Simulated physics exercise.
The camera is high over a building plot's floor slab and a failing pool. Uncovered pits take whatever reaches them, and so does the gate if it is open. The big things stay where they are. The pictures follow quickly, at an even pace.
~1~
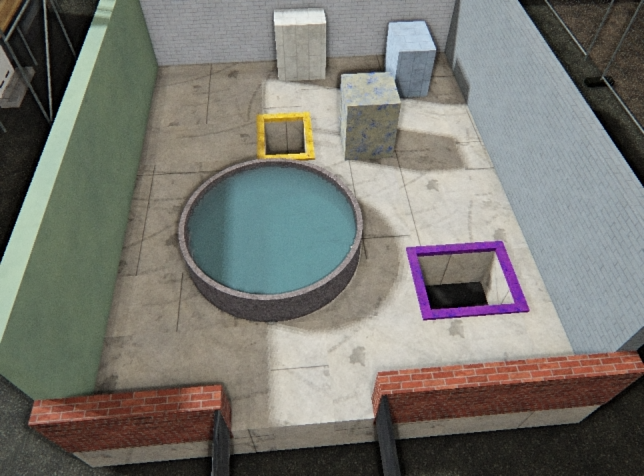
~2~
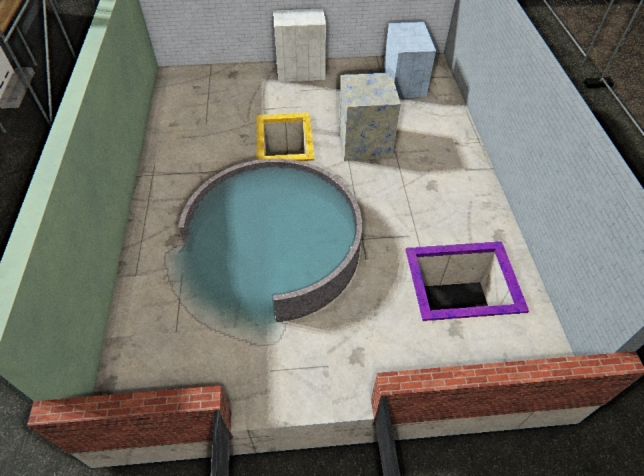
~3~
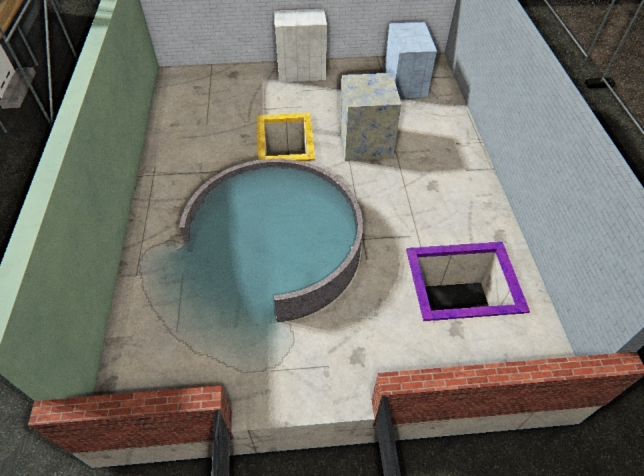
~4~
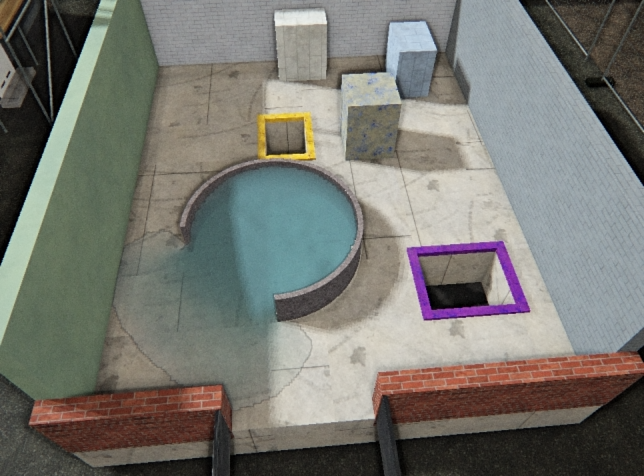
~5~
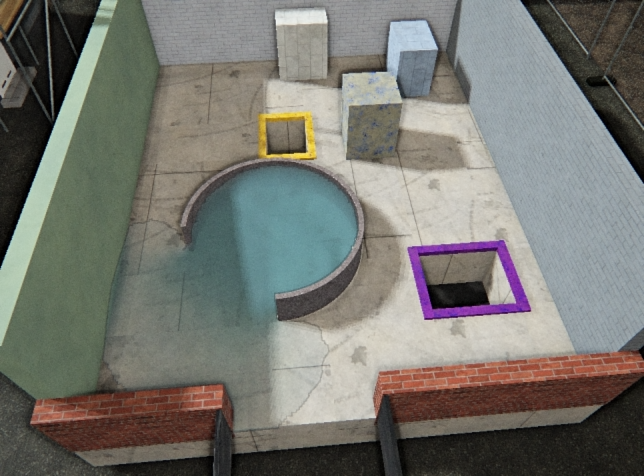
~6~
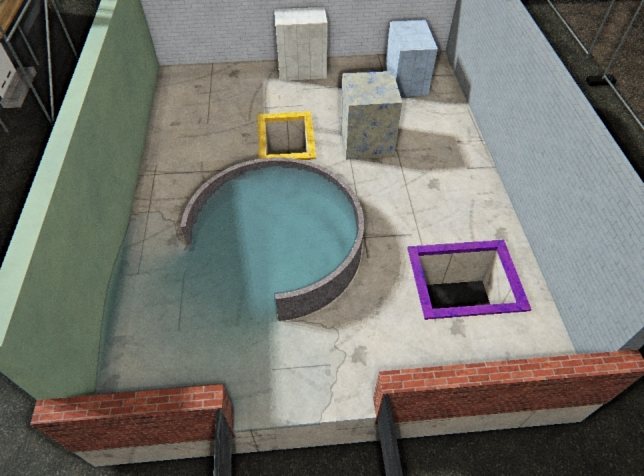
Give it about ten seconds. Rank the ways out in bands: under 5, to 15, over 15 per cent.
One by one: The gate takes above 15 %; the yellow pit takes not even 5 %; the purple pit takes not even 5 %.
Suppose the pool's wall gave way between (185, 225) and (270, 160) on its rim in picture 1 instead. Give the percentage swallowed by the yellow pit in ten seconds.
Roughly, in per cent: Yellow 10.
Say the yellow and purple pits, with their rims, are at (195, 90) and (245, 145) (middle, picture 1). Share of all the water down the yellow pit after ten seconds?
In per cent: Yellow 8.
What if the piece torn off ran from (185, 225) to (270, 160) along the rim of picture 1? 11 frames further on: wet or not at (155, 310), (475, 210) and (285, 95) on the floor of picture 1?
As listed: Wet, clear, clear.
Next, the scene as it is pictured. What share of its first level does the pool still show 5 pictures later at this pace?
Some 62 per cent.
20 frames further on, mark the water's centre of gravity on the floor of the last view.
At about (224, 281).
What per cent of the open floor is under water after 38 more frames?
About 60 per cent.
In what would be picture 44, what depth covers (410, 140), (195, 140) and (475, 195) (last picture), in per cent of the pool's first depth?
Roughly 0, 6 and 2 per cent, in turn.
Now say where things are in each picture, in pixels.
Still water in the pool at (272, 225), in the first picture.
Water pours out at (212, 293) and has run to (173, 253), in the second picture.
The front is at (153, 255), out from the gap at (213, 295), in the third picture.
The front is at (123, 257), out from the gap at (213, 295), in the fourth picture.
The front is at a hidden place, out from the gap at (214, 295), in the fifth picture.
The front is at a hidden place, out from the gap at (214, 295), in the sixth picture.
A moment on, water covers 15 % of the floor; the gate 2 %, the yellow pit 0 %, the purple pit 0 %.
Next, water covers 20 % of the floor; the gate 4 %, the yellow pit 0 %, the purple pit 0 %.
Then, water covers 40 % of the floor; the gate 10 %, the yellow pit 0 %, the purple pit 0 %.
Later, water covers 60 % of the floor; the gate 18 %, the yellow pit 0 %, the purple pit 0 %.
In the end, water covers 85 % of the floor; the gate 24 %, the yellow pit 0 %, the purple pit 1 %.
